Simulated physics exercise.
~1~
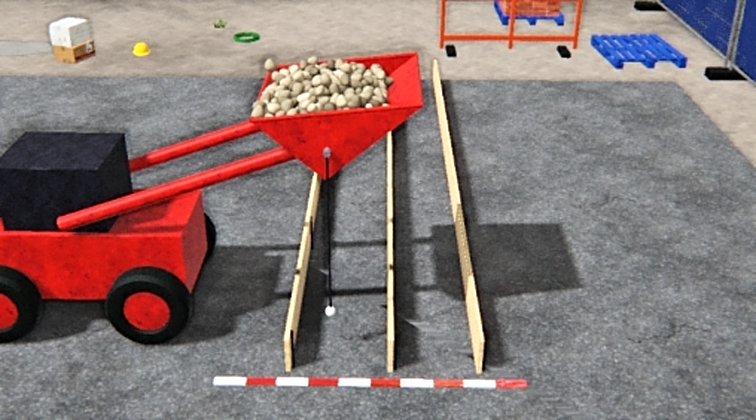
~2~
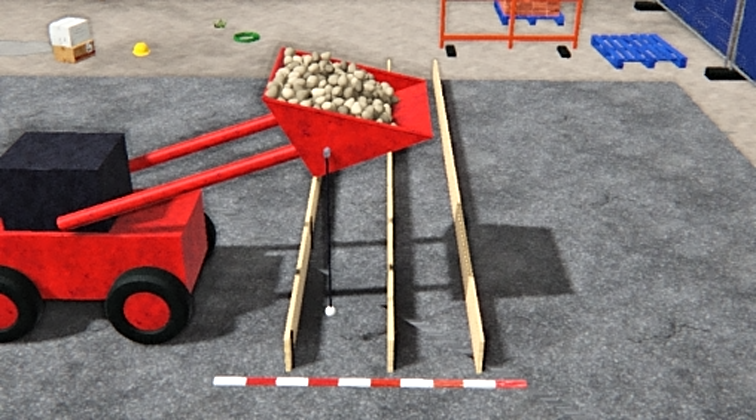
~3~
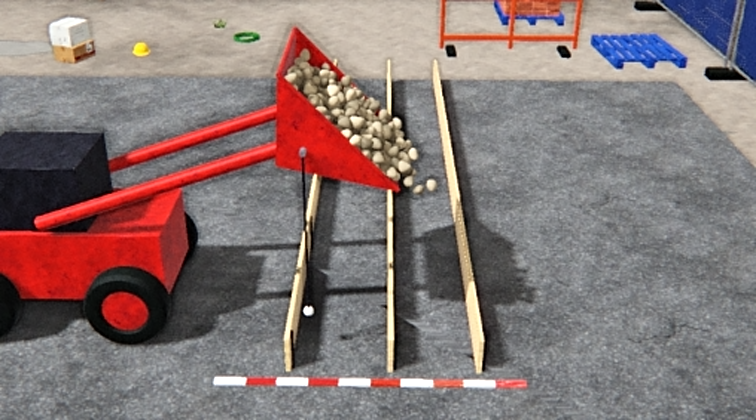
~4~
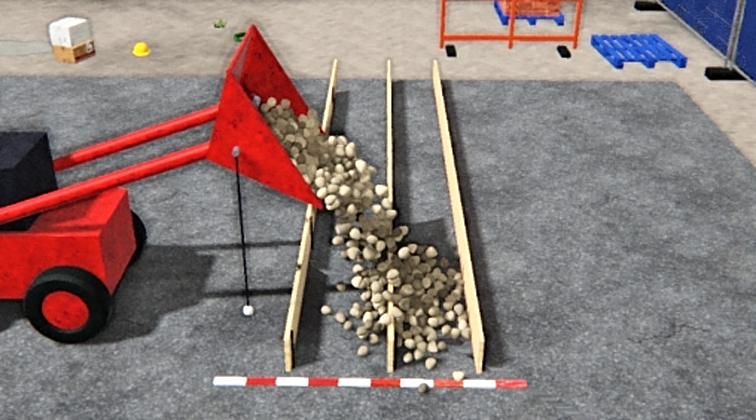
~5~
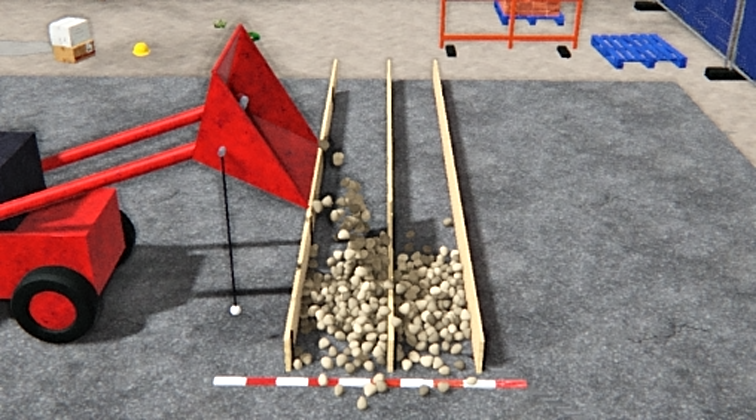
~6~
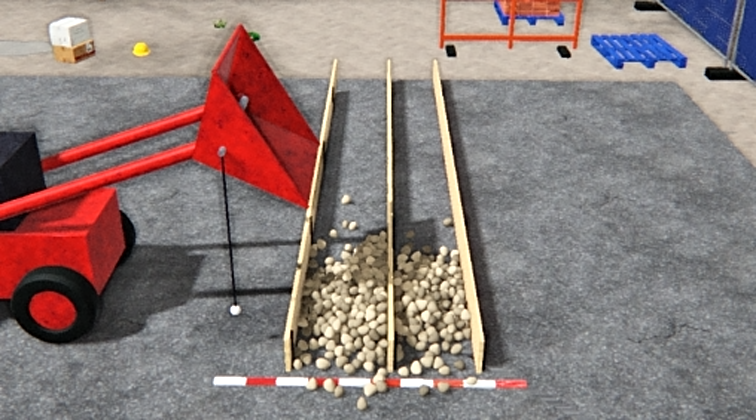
A red loader tipped its raised bucket of rounded stones to the right and backed away to the left as they poured between wooden planks, leaving the bucket empty and a larger heap in the left bay than in the right.
